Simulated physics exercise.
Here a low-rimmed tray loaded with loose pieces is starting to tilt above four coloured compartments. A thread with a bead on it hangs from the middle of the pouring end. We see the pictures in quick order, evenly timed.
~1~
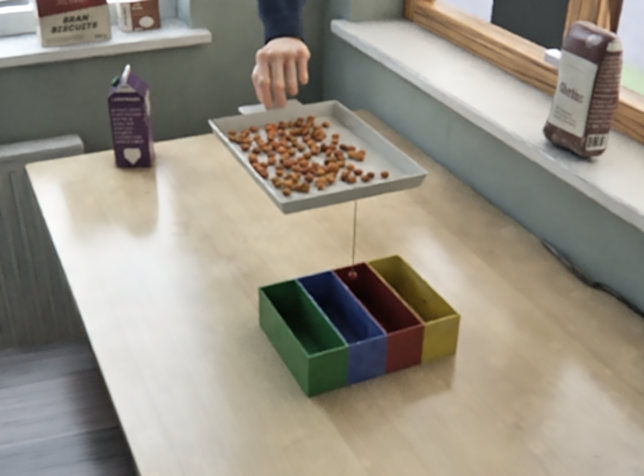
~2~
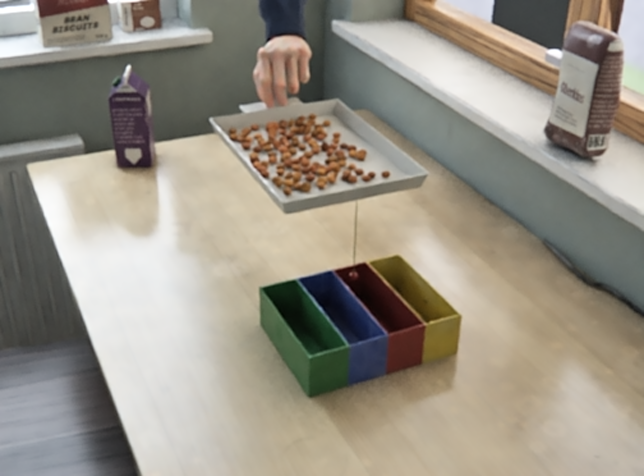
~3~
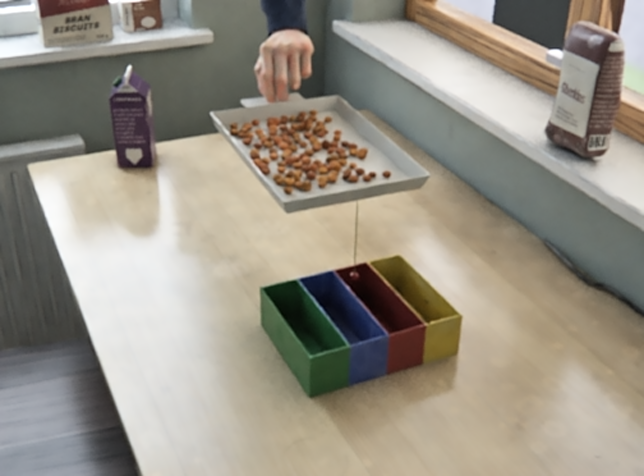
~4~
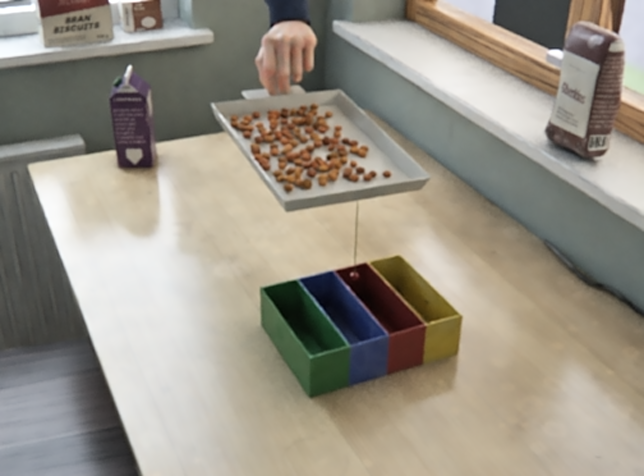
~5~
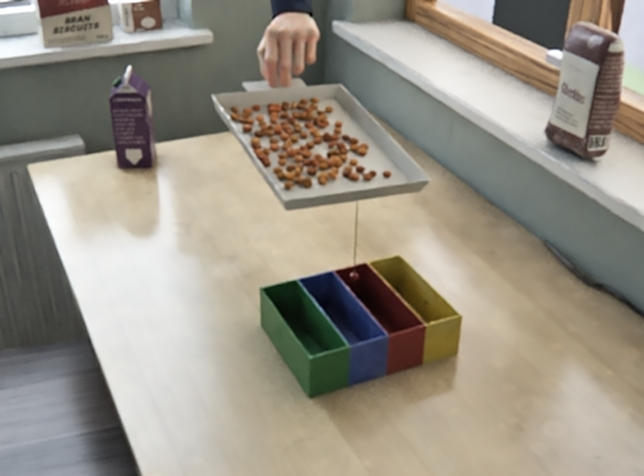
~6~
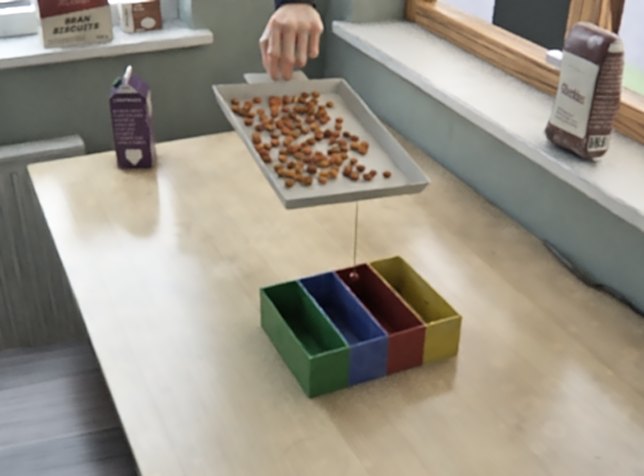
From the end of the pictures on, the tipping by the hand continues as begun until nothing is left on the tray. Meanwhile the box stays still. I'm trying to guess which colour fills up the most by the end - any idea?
Go with yellow; that cell ends fullest.
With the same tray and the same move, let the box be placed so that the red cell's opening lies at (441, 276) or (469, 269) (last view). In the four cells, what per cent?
Roughly 100 %, then roughly 90 %.
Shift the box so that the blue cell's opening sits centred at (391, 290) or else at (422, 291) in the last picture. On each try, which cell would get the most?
The cell in red, and then the blue one.
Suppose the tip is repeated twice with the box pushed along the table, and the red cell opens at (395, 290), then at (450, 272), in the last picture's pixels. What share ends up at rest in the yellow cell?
Roughly 60% on the first try and 0% on the second.
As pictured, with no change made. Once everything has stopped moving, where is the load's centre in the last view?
The centre ends up roughly at (412, 316).
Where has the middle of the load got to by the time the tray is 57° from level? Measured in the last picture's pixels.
Look about (390, 179) in the last picture.
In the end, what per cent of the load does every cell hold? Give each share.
Green cell some 0; blue cell some 0; red cell some 10; yellow cell some 60.
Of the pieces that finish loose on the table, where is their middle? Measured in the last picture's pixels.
Middle in the last view: Roughly (458, 306).
Soon, tray tipped steeply; nearly all on the tray; a small part falling or outside the box.
A while on, tray tipped right over; a small part on the tray; about a third in the yellow cell; a small part in the red cell; about a third falling or outside the box.
Towards the end, tray tipped past a quarter turn; about two thirds in the yellow cell; a small part in the red cell; about a third falling or outside the box.
Finally, tray tipped past a quarter turn; about two thirds in the yellow cell; a small part in the red cell; none in the green cell; none in the blue cell; about a third outside the box.
